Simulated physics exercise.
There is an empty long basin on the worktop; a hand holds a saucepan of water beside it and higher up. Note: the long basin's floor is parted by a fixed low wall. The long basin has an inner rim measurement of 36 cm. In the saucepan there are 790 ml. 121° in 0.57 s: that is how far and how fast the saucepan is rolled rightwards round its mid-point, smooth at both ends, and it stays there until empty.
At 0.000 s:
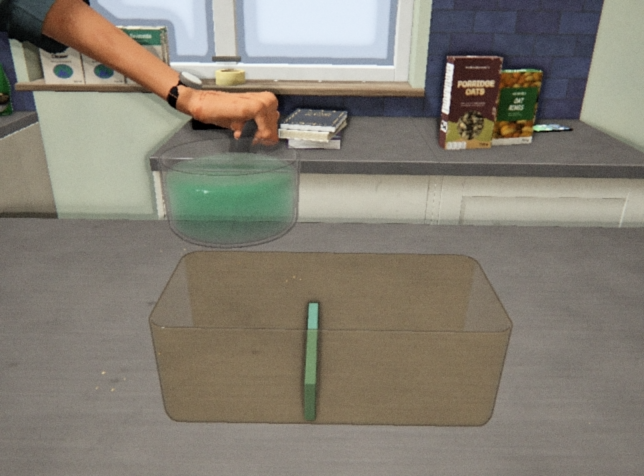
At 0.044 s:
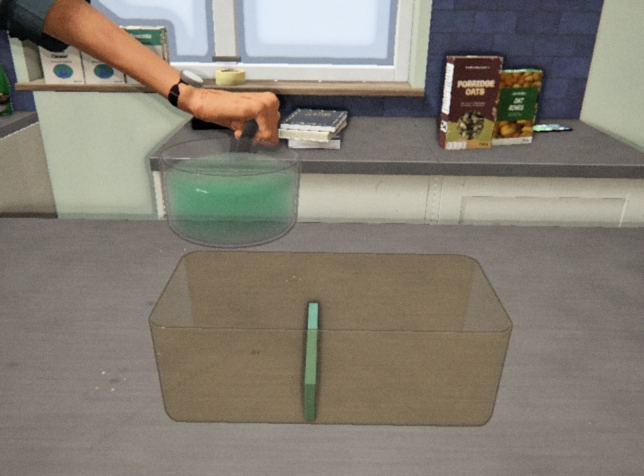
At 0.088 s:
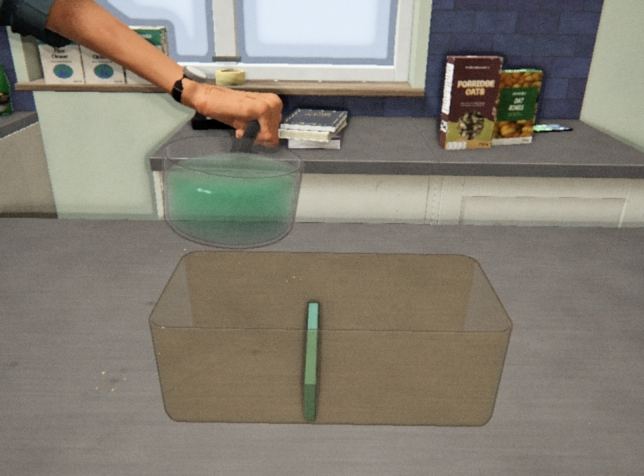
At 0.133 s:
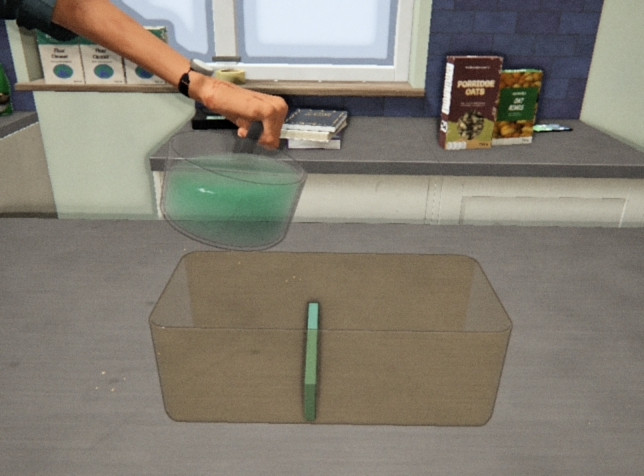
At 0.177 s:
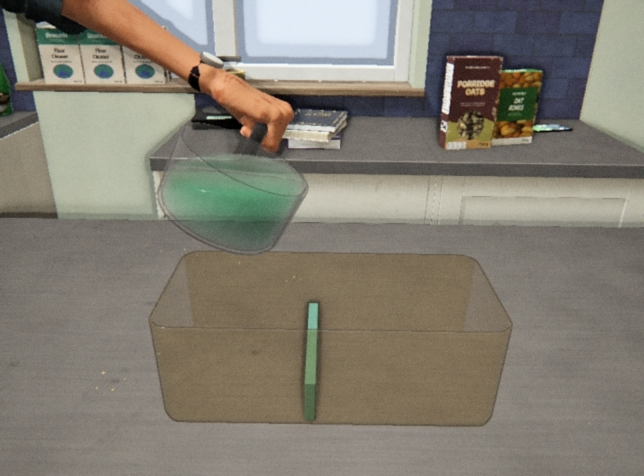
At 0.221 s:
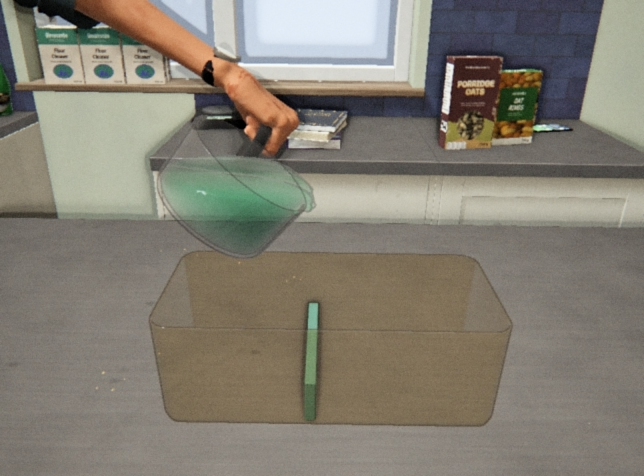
A hand reaching in from the upper left grips a clear saucepan of green liquid and rolls it rightwards, slowly at first and then more steeply, its right edge dipping as the liquid shifts towards that side. Below, an empty, see-through brownish basin with a thin green divider sits on a grey worktop. The steady, slightly raised front view shows a kitchen with cartons, a window and blue tiles behind.
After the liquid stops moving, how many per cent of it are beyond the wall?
About 69 per cent.
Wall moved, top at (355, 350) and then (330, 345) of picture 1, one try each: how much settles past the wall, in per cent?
30 in a hundred, followed by 50 in a hundred.
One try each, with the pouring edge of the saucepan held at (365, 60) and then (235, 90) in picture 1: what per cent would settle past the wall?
Try 1: 85 %; try 2: 30 %.
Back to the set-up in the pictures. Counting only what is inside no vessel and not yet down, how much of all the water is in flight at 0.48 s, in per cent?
Share: Roughly 28 per cent.
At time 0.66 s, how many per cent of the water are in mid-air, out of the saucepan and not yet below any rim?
I'd put it at about 3 per cent of the liquid.
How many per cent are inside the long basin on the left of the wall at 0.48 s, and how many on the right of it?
6 per cent left and 52 right, roughly.
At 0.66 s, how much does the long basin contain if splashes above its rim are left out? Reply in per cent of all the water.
Some 96 percent.
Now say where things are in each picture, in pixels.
In the first frame, tilt 0°; pouring edge (299, 158); surface from (168, 168) to (297, 170); the long basin's rim runs from (168, 286) to (492, 291); the wall's top is at (312, 340).
In the second frame, tilt 2°; pouring edge (300, 160); surface from (168, 168) to (297, 171).
In the third frame, tilt 7°; pouring edge (302, 166); surface from (169, 167) to (299, 173).
In the fourth frame, tilt 16°; pouring edge (305, 177); surface from (170, 166) to (302, 175).
In the fifth frame, tilt 27°; pouring edge (307, 190); surface from (170, 166) to (308, 183); 1 per cent is over the edge.
In the sixth frame, tilt 40°; pouring edge (304, 206); surface from (168, 165) to (296, 187); 5 per cent is over the edge.
After 0.48 s the tilt is 113° and 14 per cent is still to pour, 6 is left of the wall and 52 right of it.
After 0.66 s the tilt is 121° and 1 per cent is still to pour, 27 is left of the wall and 69 right of it.
After 0.86 s the tilt is 121° and 0 per cent is still to pour, 30 is left of the wall and 68 right of it.
After 1.07 s the tilt is 121° and 0 per cent is still to pour, 30 is left of the wall and 69 right of it.
In the end 30 per cent lies left of the wall, 69 right of it and 1 outside.
